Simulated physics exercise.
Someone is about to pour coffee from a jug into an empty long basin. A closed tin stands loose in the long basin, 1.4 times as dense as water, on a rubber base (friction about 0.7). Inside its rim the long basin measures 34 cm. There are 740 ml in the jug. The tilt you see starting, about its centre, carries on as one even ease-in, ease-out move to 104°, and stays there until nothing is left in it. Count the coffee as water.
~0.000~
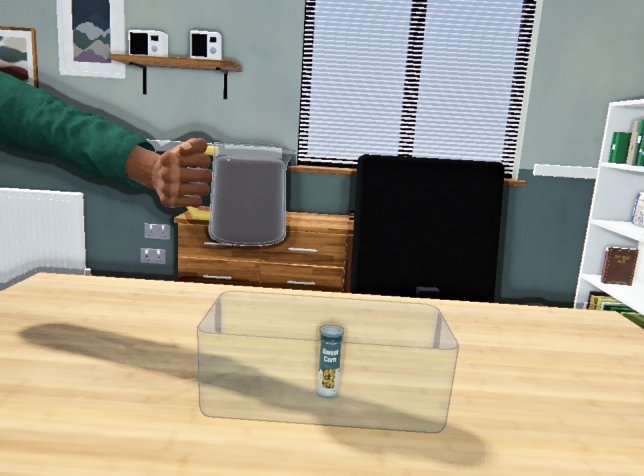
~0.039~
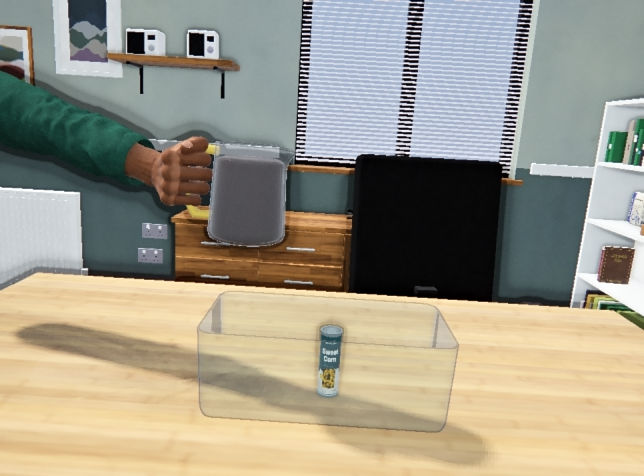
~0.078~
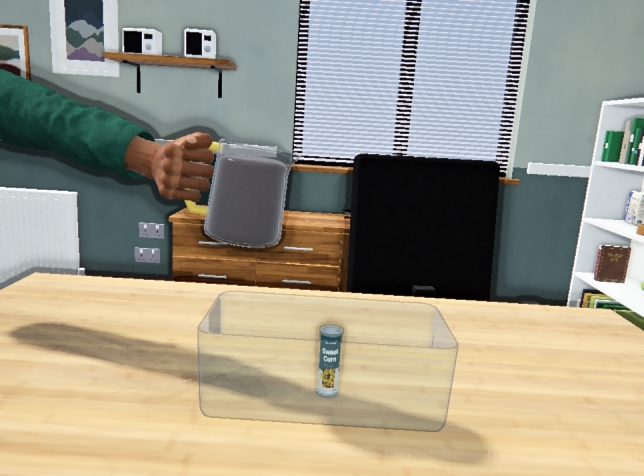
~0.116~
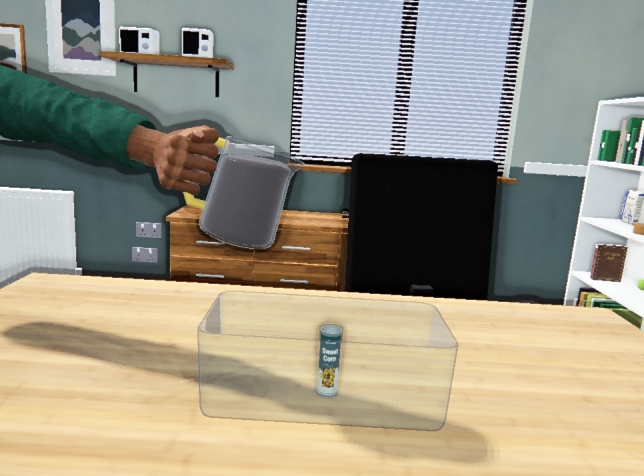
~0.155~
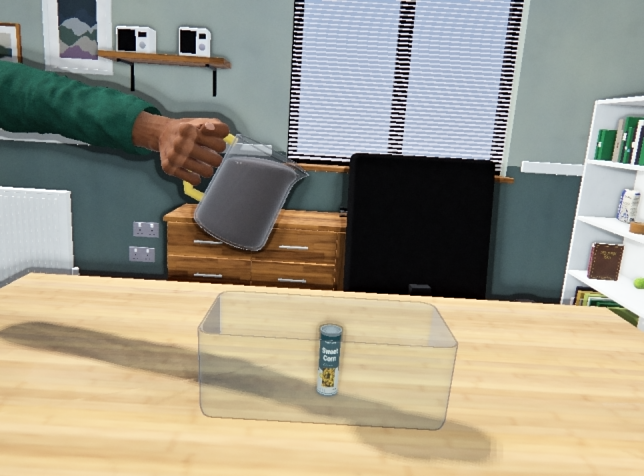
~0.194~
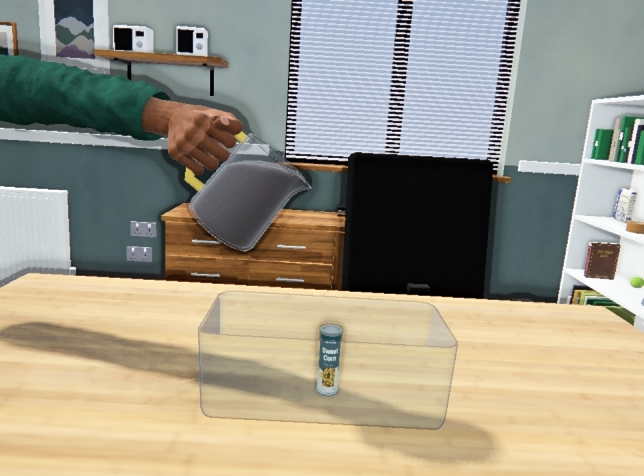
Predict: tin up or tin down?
The tin keeps standing.
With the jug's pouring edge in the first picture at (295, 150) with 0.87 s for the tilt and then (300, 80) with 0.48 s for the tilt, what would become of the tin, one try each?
First it remains upright; then it remains upright.
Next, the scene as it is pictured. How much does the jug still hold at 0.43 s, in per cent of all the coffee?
About 62 per cent.
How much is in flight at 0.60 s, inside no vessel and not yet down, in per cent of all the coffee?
About 24 per cent.
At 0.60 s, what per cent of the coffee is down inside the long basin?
Near 52 in a hundred.
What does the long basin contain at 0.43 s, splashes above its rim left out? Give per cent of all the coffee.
About 8 per cent.
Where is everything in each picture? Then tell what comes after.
The first frame shows tilt 0°; pouring edge (296, 149); surface from (218, 157) to (285, 162); the long basin's rim runs from (211, 310) to (447, 326); the tin's top is at (332, 333).
The second frame shows tilt 2°; pouring edge (297, 151); surface from (219, 157) to (285, 163).
The third frame shows tilt 7°; pouring edge (301, 156); surface from (221, 156) to (288, 164).
The fourth frame shows tilt 14°; pouring edge (305, 163); surface from (221, 167) to (292, 167).
The fifth frame shows tilt 25°; pouring edge (309, 174); surface from (215, 179) to (295, 170).
The sixth frame shows tilt 37°; pouring edge (311, 187); surface from (209, 182) to (303, 177).
By 0.43 s the tilt is 101° and 62 per cent is still to pour; the tin stands where it began.
By 0.60 s the tilt is 104° and 24 per cent is still to pour; the tin stands where it began.
By 0.78 s the tilt is 104° and 8 per cent is still to pour; the tin stands where it began.
By 0.98 s the tilt is 104° and 2 per cent is still to pour; the tin stands where it began.
At rest the tin stands where it began.
